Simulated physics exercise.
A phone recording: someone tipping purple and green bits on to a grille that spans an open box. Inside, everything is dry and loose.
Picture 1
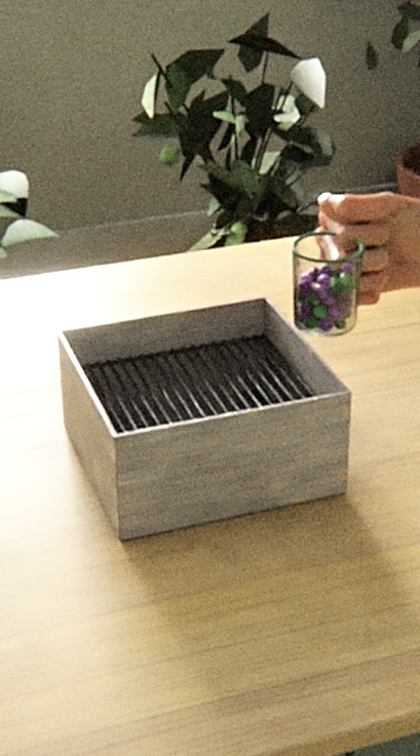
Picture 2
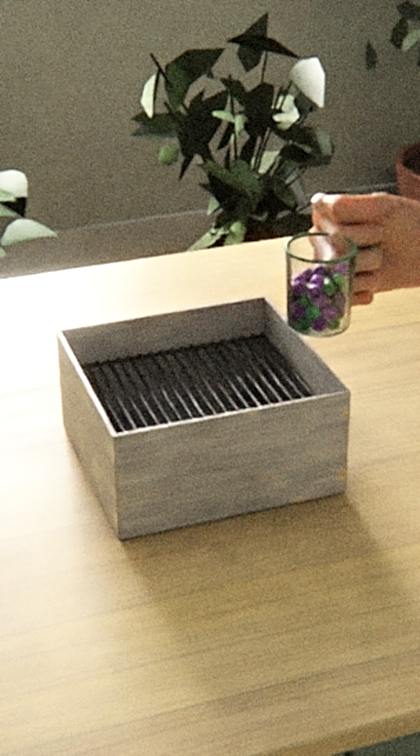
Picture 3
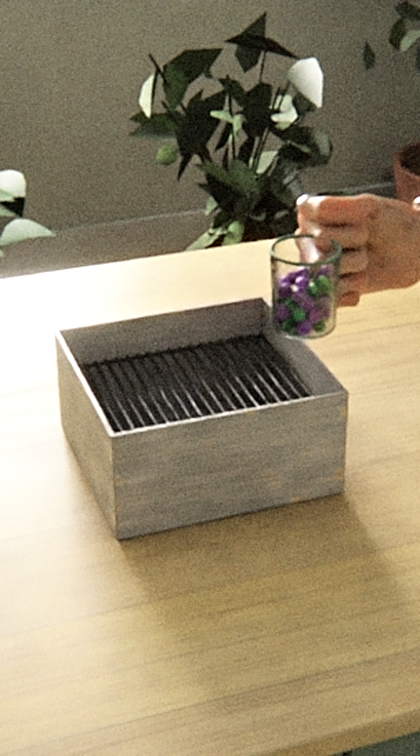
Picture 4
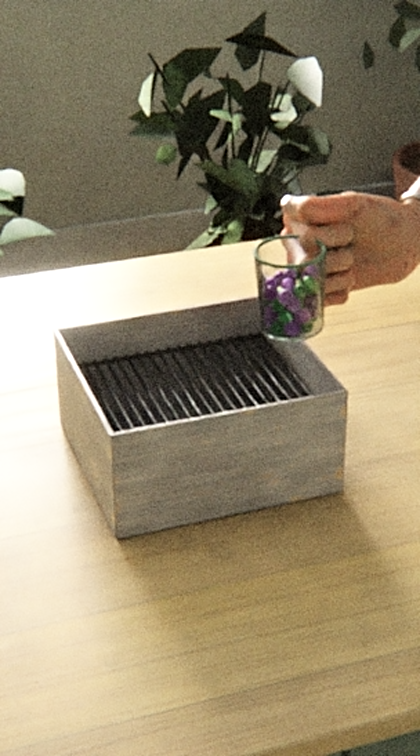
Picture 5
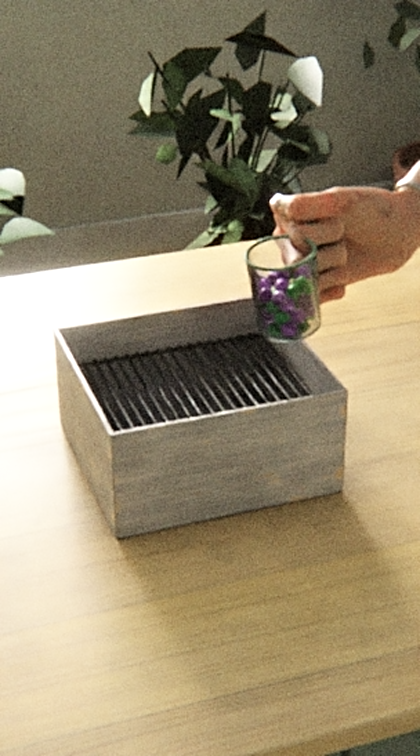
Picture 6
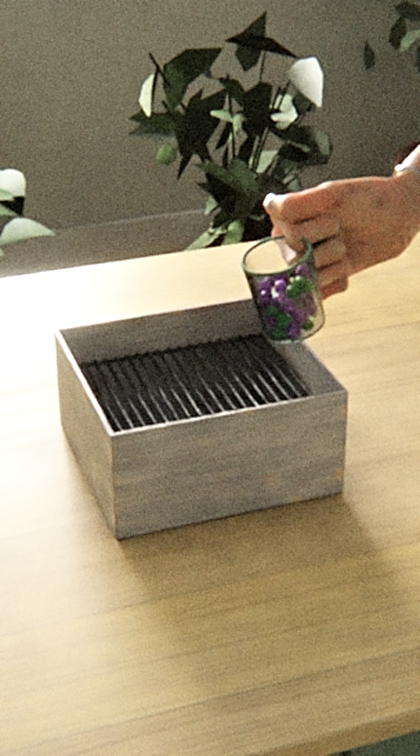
On a wooden table, a hand moving a clear cup of purple and green bits left over a box's dark grille, tilting it slightly.
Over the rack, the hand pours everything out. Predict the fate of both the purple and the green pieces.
I expect the purple bits are kept on the wires, the green bits are kept on the wires.
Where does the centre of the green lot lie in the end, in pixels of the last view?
I'd say it settles close to (227, 384).
Then, 0.26 s later than the last frame, purple ones, every one in the cup; green ones, every one in the cup.
Then, 0.59 s later than the last frame, purple ones, every one in the cup; green ones, every one in the cup.
Then, 0.94 s later than the last frame, purple ones, roughly two thirds in the cup, roughly a third on or over the wires; green ones, the larger part in the cup, roughly a quarter on or over the wires.
When it is over, purple ones, every one on the wires, not one under the rack; green ones, every one on the wires, not one under the rack.
